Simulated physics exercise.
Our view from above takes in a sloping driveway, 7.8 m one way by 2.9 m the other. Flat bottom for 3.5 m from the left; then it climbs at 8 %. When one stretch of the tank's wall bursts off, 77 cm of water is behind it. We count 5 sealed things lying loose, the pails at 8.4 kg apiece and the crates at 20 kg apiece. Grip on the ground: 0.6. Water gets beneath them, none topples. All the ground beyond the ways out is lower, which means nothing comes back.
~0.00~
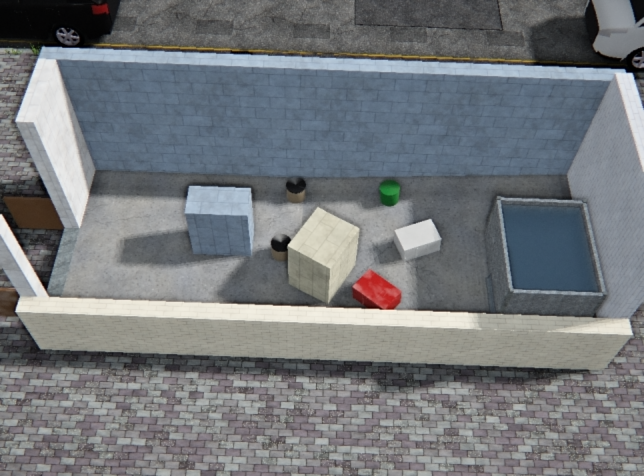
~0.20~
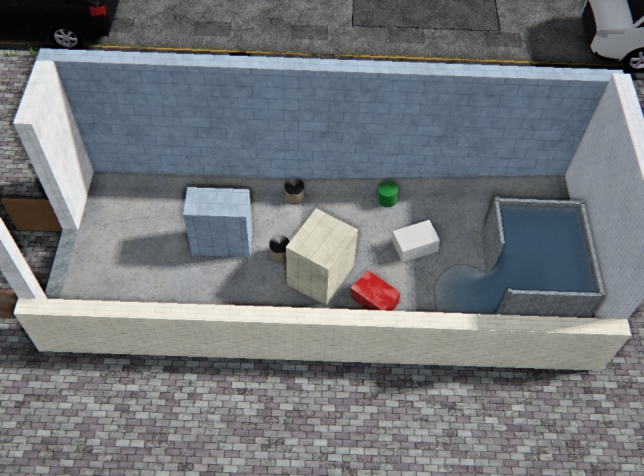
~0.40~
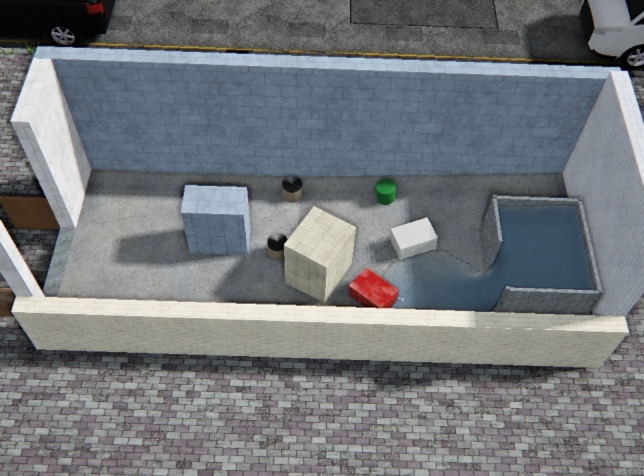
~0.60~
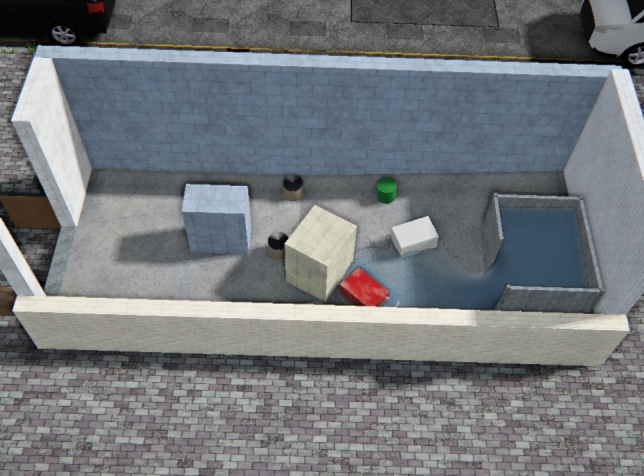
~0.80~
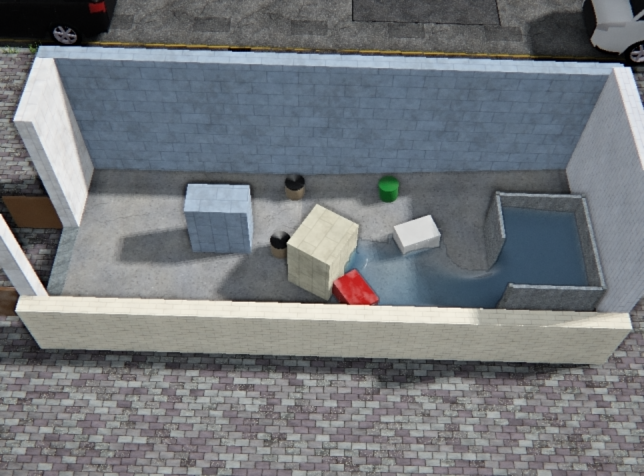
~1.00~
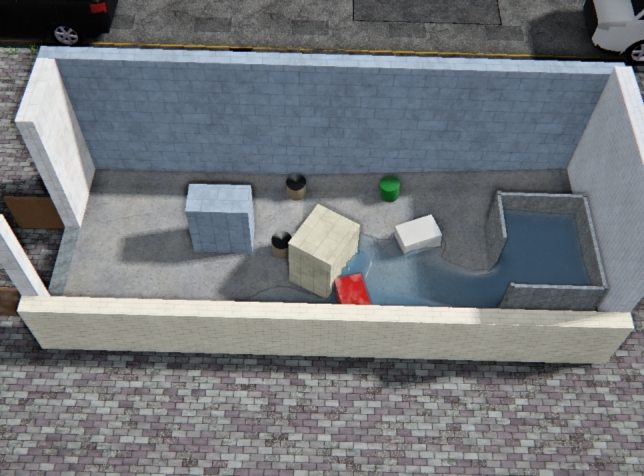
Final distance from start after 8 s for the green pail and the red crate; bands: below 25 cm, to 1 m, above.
Outcome: Green pail: Under a quarter metre. Red crate: A quarter to one metre.
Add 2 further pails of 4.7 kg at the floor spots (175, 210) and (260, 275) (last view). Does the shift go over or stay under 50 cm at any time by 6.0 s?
One by one: A smaller shift, a smaller shift.
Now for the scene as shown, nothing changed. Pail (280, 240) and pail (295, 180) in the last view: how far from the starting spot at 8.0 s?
The shifts read 0 cm and 200 cm, in that sequence.
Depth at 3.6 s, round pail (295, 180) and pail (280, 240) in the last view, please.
5 and 1 cm.
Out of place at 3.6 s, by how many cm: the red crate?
Around 50 centimetres.
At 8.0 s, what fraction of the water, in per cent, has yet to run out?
58 %.
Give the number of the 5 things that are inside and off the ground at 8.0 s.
That would be 0 of them.
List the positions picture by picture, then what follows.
The first picture shows the green pail at (391, 188) rests on the ground; the red crate at (379, 289) rests on the ground; 1.8 m2 under water; 0 of 5 have shifted.
The second picture shows the green pail at (390, 189) rests on the ground; the red crate at (377, 290), on the bottom; 2.6 m2 under water; 0 of 5 have shifted.
The third picture shows the green pail at (387, 186) rests on the ground; the red crate at (375, 288) rests on the ground; 3.7 m2 under water; 0 of 5 have shifted.
The fourth picture shows the green pail at (388, 185), on the bottom; the red crate at (366, 288), on the bottom, 14 cm from its start; 4.5 m2 under water; 1 of 5 have shifted.
The fifth picture shows the green pail at (390, 184), on the bottom; the red crate at (356, 290), on the bottom, 34 cm from its start; 5.1 m2 under water; 1 of 5 have shifted.
The sixth picture shows the green pail at (391, 183), on the bottom; the red crate at (353, 294) floats, 44 cm from its start; water covers 6.0 m2; 1 of 5 have shifted.
After 1.6 s the green pail is near (391, 183), 0.0 m from its start, aground; the red crate is near (349, 295), 0.5 m from its start, afloat; 0 of 5 are out; 1 afloat.
After 3.6 s the green pail is near (391, 183), 0.0 m from its start, aground; the red crate is near (348, 296), 0.5 m from its start, afloat; 0 of 5 are out; 1 afloat.
After 5.6 s the green pail is near (391, 183), 0.0 m from its start, aground; the red crate is near (348, 299), 0.5 m from its start, afloat; 0 of 5 are out; 1 afloat.
After 8.0 s the green pail is near (391, 183), 0.0 m from its start, aground; the red crate is near (348, 300), 0.5 m from its start, aground; 0 of 5 are out; 0 afloat.
